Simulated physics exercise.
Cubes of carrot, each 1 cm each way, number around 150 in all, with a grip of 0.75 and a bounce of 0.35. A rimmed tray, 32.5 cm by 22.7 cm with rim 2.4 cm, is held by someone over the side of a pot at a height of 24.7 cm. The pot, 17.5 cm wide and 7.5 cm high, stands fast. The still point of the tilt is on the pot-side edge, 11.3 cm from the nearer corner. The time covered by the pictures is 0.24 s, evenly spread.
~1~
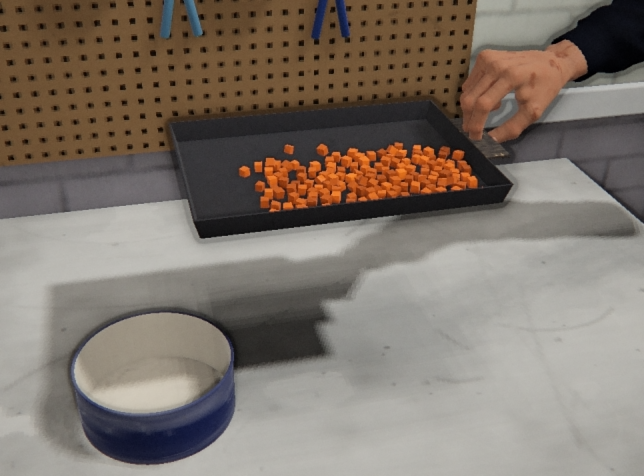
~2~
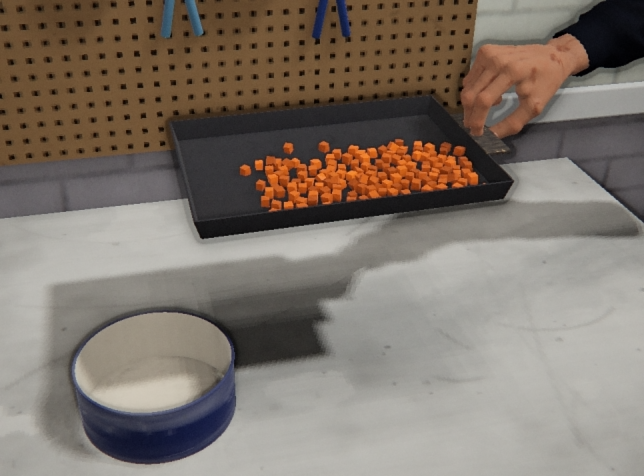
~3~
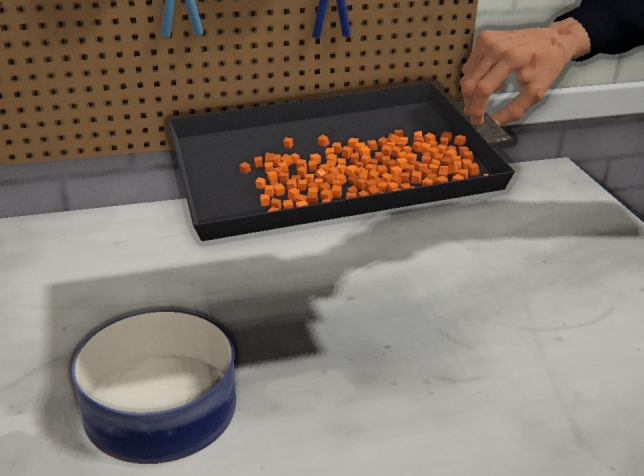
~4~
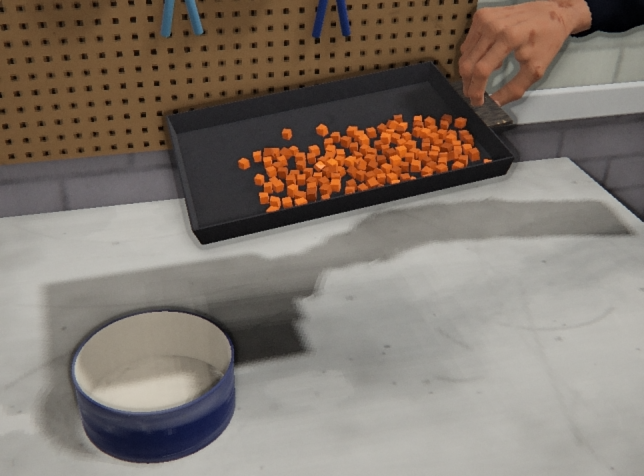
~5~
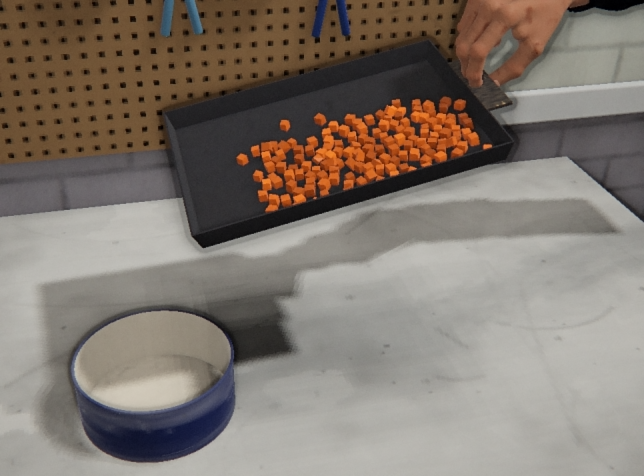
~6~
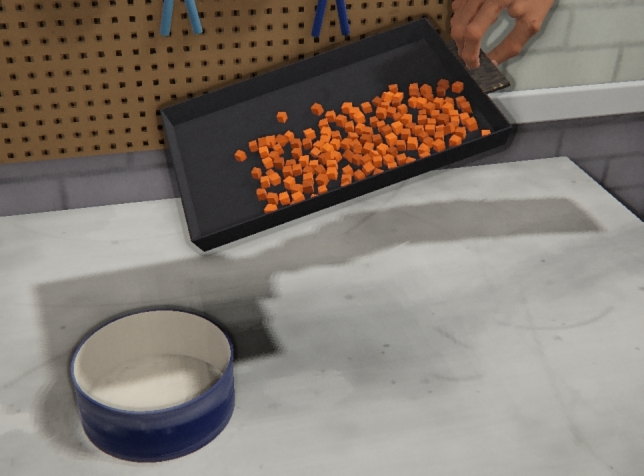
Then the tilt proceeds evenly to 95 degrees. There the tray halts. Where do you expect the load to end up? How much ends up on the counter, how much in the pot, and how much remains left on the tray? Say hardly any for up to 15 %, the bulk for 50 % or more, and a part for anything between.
By place: Counter hardly any, pot the bulk, tray hardly any.
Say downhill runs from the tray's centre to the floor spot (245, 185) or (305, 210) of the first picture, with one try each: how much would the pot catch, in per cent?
About 60 and 25 per cent.
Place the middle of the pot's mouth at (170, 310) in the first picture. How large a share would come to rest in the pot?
Close to 5 in a hundred.
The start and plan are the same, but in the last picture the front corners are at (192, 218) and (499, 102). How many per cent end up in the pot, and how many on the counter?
In the pot: 60 per cent; on the counter: 40 per cent.
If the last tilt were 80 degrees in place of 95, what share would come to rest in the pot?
Roughly 85 percent.
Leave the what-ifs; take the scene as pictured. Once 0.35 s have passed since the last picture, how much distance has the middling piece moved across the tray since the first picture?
Around 6 centimetres.
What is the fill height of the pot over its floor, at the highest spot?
Roughly 2.0 cm up.
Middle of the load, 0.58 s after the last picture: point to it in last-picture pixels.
I'd put it close to (206, 261).
Then, 0.35 s after the last picture, tilt 57 degrees; the tray holds 100 %, the pot 0 %.
Then, 0.58 s after the last picture, tilt 81 degrees; the tray holds 55 %, the pot 10 %.
Then, 0.92 s after the last picture, tilt 95 degrees; the tray holds 5 %, the pot 85 %.
In the end, counter 5 %, pot 95 %, tray 0 %.
